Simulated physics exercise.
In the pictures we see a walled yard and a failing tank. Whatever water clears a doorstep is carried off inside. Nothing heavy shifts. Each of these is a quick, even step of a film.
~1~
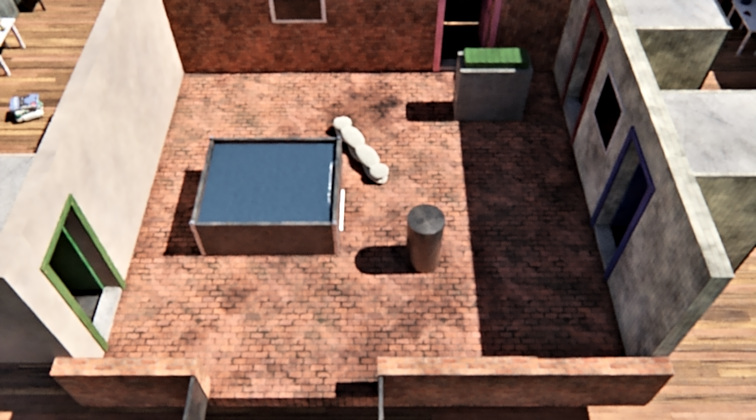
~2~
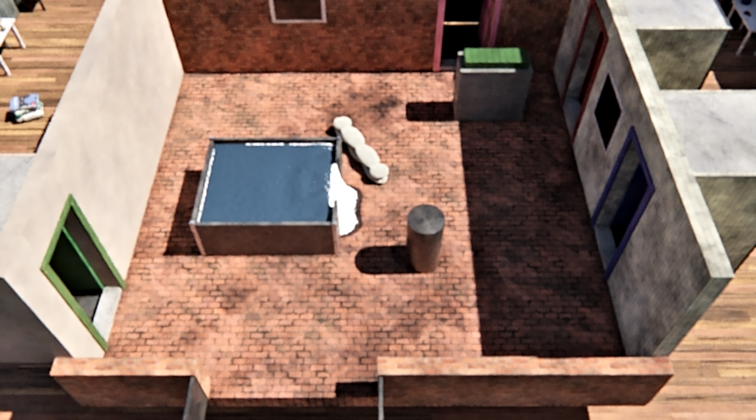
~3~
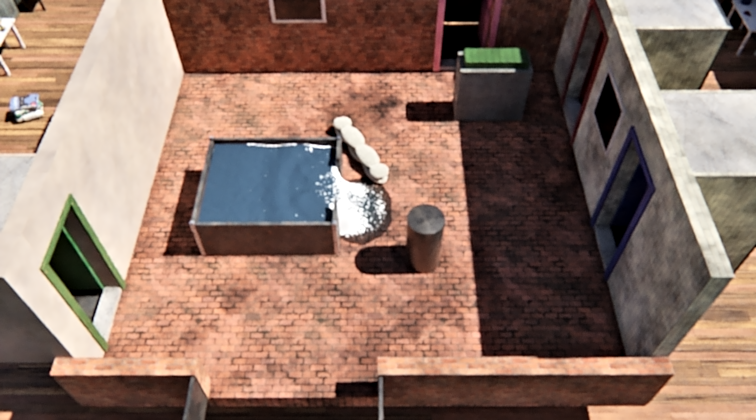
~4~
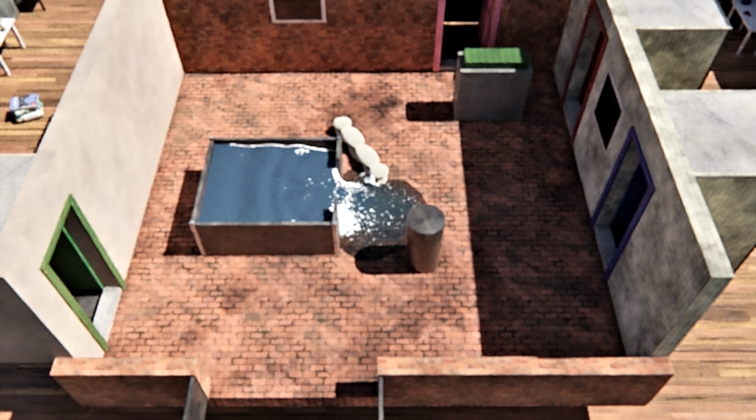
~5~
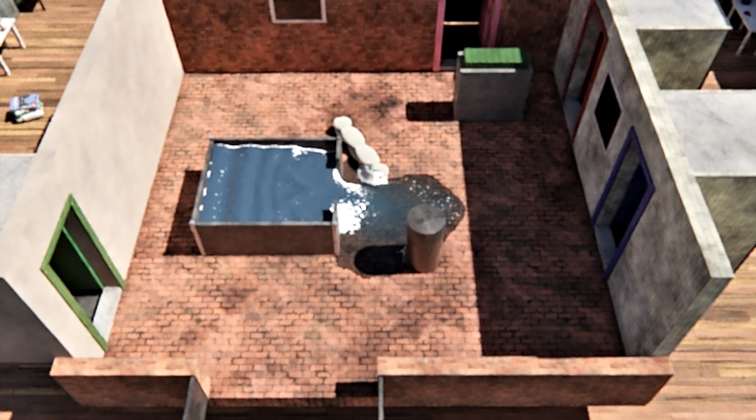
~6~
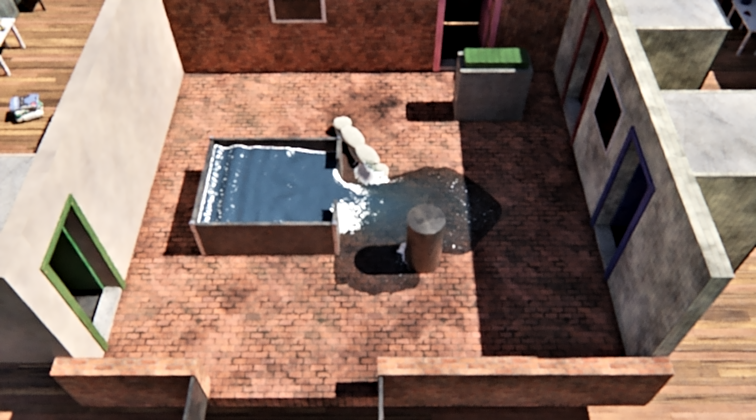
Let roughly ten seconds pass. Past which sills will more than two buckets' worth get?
The blue door swallows too much water; the green door swallows an okay amount of water; the red door swallows an okay amount of water; the pink door swallows an okay amount of water.
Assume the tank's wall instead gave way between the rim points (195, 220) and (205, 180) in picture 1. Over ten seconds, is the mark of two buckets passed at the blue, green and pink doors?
Door by door, the blue door misses the threshold, then the green door crosses the threshold, then the pink door misses the threshold.
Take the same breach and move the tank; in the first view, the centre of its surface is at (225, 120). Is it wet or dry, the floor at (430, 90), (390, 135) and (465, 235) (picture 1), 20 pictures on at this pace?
Hit, spared, hit.
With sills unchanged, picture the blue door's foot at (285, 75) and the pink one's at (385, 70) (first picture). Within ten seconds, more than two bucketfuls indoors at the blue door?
I'd say the blue one doesn't reach it.
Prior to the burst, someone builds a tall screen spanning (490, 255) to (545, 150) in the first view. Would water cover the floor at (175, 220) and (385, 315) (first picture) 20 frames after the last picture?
Not wet, soaked.
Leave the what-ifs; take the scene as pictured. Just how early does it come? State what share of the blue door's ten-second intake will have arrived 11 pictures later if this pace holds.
Roughly 25 percent.
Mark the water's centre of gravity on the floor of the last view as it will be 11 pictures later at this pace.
About (360, 211).
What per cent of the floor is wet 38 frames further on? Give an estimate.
It comes to 65 per cent.
A moment on, water covers 25 % of the floor; the blue door wet at the sill, nothing in, the green door not reached, the red door not reached, the pink door not reached.
Next, water covers 35 % of the floor; the blue door over two buckets in, the green door not reached, the red door wet at the sill, nothing in, the pink door not reached.
Then, water covers 45 % of the floor; the blue door far over two buckets in, the green door not reached, the red door wet at the sill, nothing in, the pink door not reached.
Later, water covers 65 % of the floor; the blue door far over two buckets in, the green door not reached, the red door wet at the sill, nothing in, the pink door wet at the sill, nothing in.
In the end, water covers 95 % of the floor; the blue door far over two buckets in, the green door wet at the sill, nothing in, the red door wet at the sill, nothing in, the pink door wet at the sill, nothing in.
